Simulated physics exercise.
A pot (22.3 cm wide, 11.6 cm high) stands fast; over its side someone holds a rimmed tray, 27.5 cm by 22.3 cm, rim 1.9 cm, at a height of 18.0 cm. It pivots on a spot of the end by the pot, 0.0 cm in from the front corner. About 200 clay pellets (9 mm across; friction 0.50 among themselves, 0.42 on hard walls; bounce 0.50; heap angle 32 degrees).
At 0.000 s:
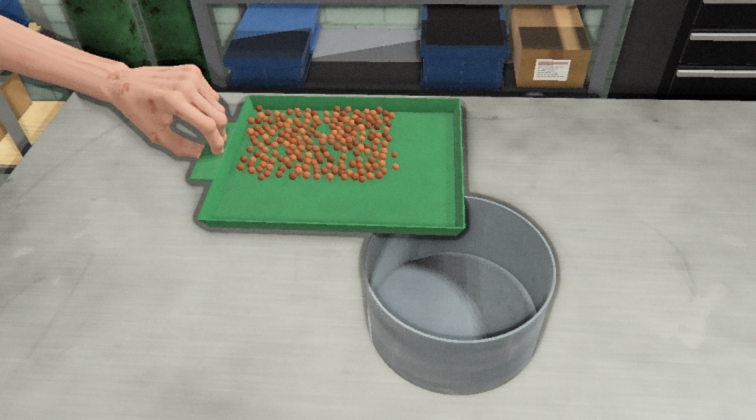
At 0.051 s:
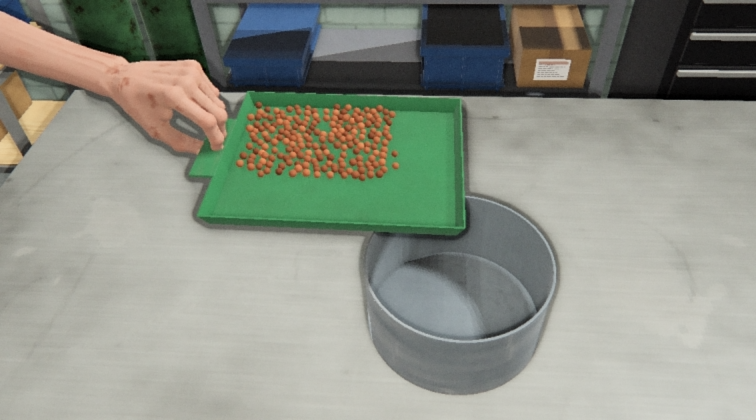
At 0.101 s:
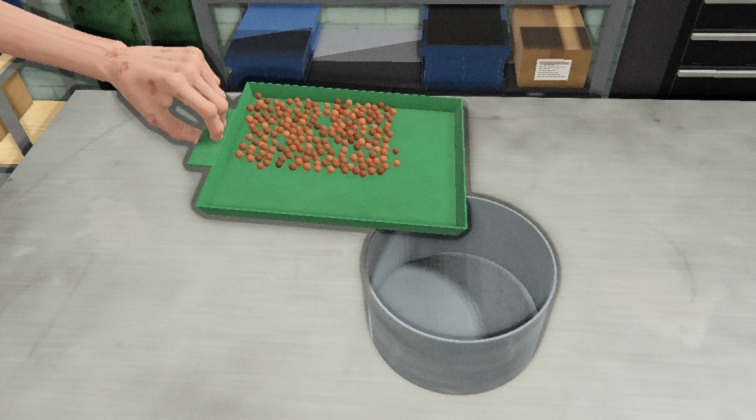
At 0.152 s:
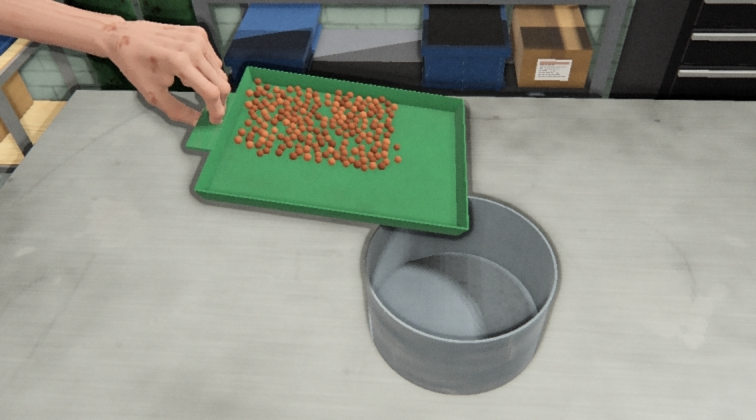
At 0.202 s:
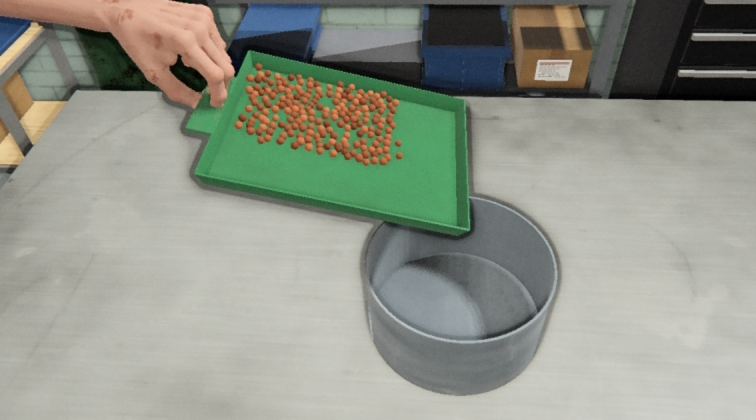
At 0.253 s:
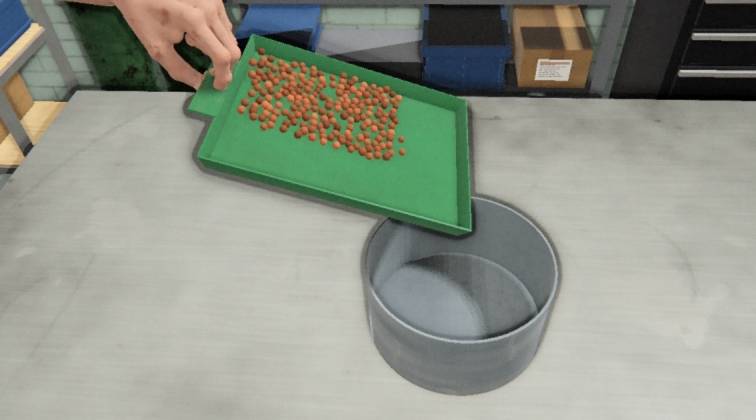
A hand at the upper left grips the handle of a green rimmed tray above a pale grey worktop, seen from above and in front, with blue bins and a cardboard box on shelves behind. Many small orange-brown pellets lie across the tray's far side, and a round, empty grey pot stands beneath its right end. The hand raises the tray's left end, slowly then faster, tilting it toward the pot while the pellets keep their places on it and the view stays still.
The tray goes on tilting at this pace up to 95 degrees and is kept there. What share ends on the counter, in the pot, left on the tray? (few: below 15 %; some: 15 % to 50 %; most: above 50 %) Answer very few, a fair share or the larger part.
Counter the larger part, pot a fair share, tray very few.
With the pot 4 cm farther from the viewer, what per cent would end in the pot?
Then about 60 per cent.
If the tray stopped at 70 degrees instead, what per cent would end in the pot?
Then about 20 per cent.
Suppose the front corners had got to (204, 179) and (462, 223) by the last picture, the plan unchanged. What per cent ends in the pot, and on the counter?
Pot 40, counter 60.
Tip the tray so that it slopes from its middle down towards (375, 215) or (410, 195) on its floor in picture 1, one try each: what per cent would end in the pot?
Some 75 and 85 per cent.
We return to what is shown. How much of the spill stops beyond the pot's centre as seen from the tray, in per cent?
Some 90 per cent.
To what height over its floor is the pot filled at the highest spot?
About 1.0 cm.
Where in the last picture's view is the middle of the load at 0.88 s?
At about (487, 178).
After 0.63 s, tilt 56 degrees; the tray holds 100 %, the pot 0 %.
After 0.88 s, tilt 81 degrees; the tray holds 40 %, the pot 15 %.
After 1.24 s, tilt 95 degrees; the tray holds 0 %, the pot 40 %.
By 1.8 s all is still; counter 60 %, pot 40 %, tray 0 %.
